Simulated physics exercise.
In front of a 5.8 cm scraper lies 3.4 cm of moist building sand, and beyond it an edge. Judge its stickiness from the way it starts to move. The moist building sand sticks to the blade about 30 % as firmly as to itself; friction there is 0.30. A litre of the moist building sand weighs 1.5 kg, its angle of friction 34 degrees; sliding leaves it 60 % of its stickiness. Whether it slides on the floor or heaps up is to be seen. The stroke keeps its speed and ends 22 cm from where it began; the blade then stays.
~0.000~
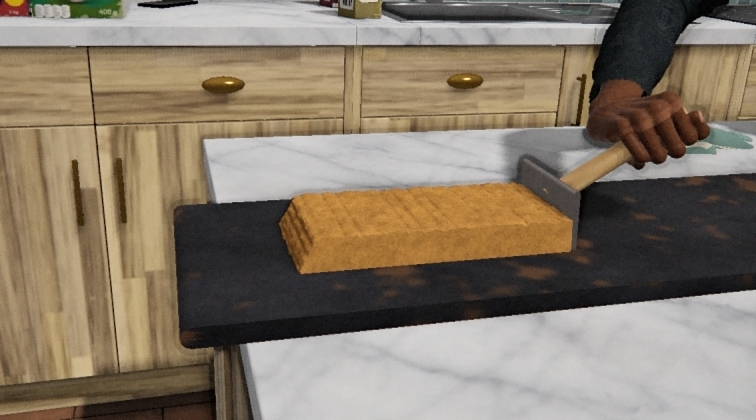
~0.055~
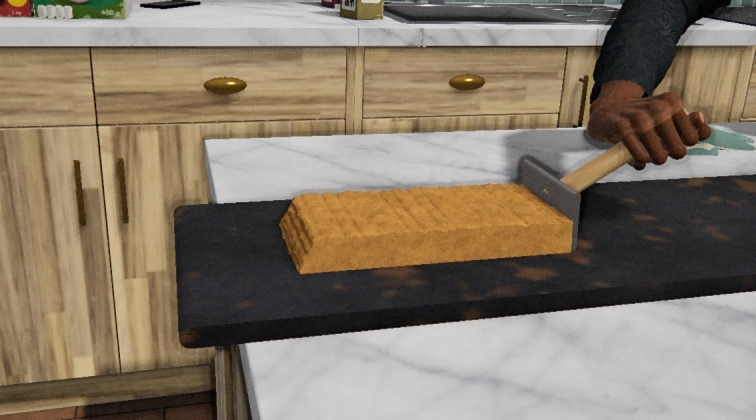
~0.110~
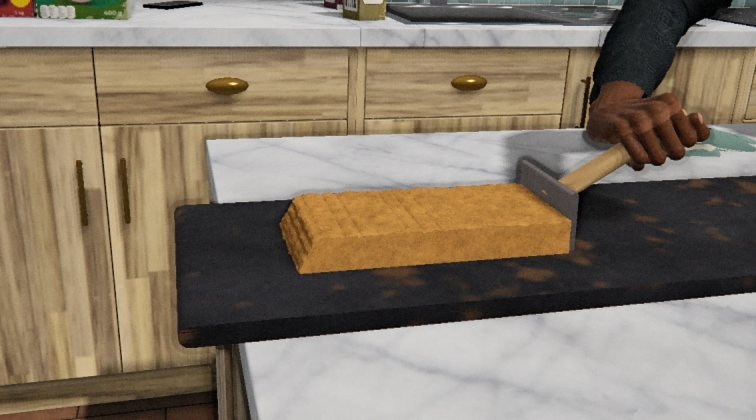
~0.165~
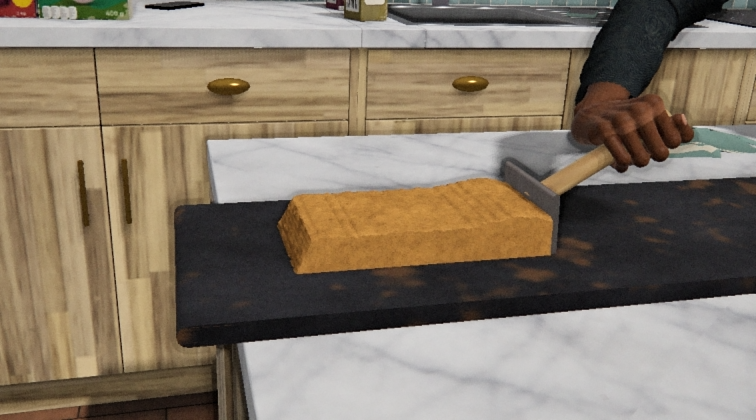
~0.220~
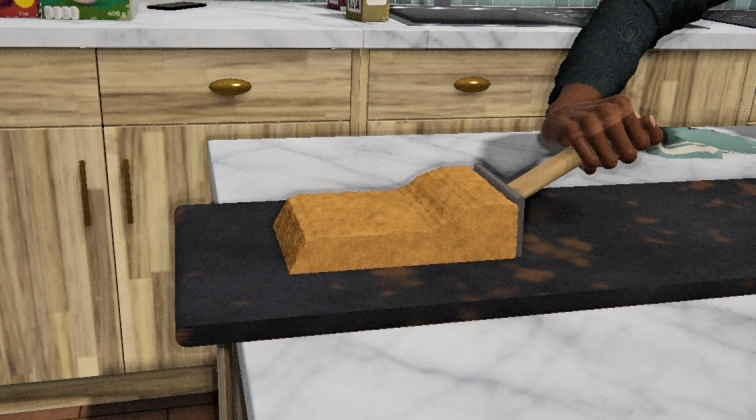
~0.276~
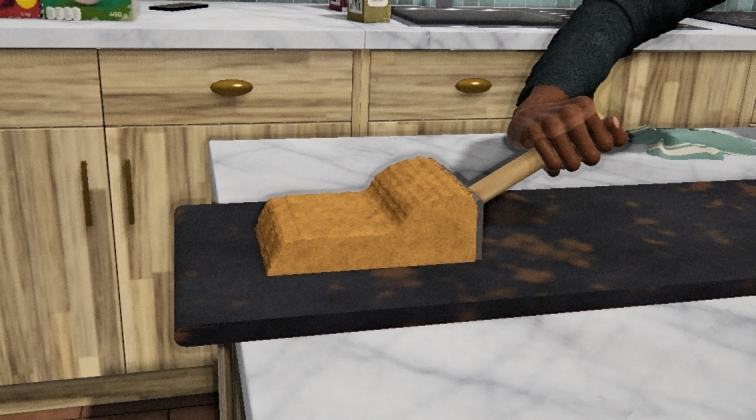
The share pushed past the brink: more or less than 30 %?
It comes out less than 30 %.
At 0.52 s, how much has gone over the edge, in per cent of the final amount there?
Some 10 per cent.
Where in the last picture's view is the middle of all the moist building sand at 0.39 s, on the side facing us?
Near (308, 248).
After 0.39 s, 0 % has gone over the edge.
After 0.52 s, 2 % has gone over the edge.
After 0.65 s, 17 % has gone over the edge.
After 0.78 s, 17 % has gone over the edge.
After 1.01 s, 18 % has gone over the edge.
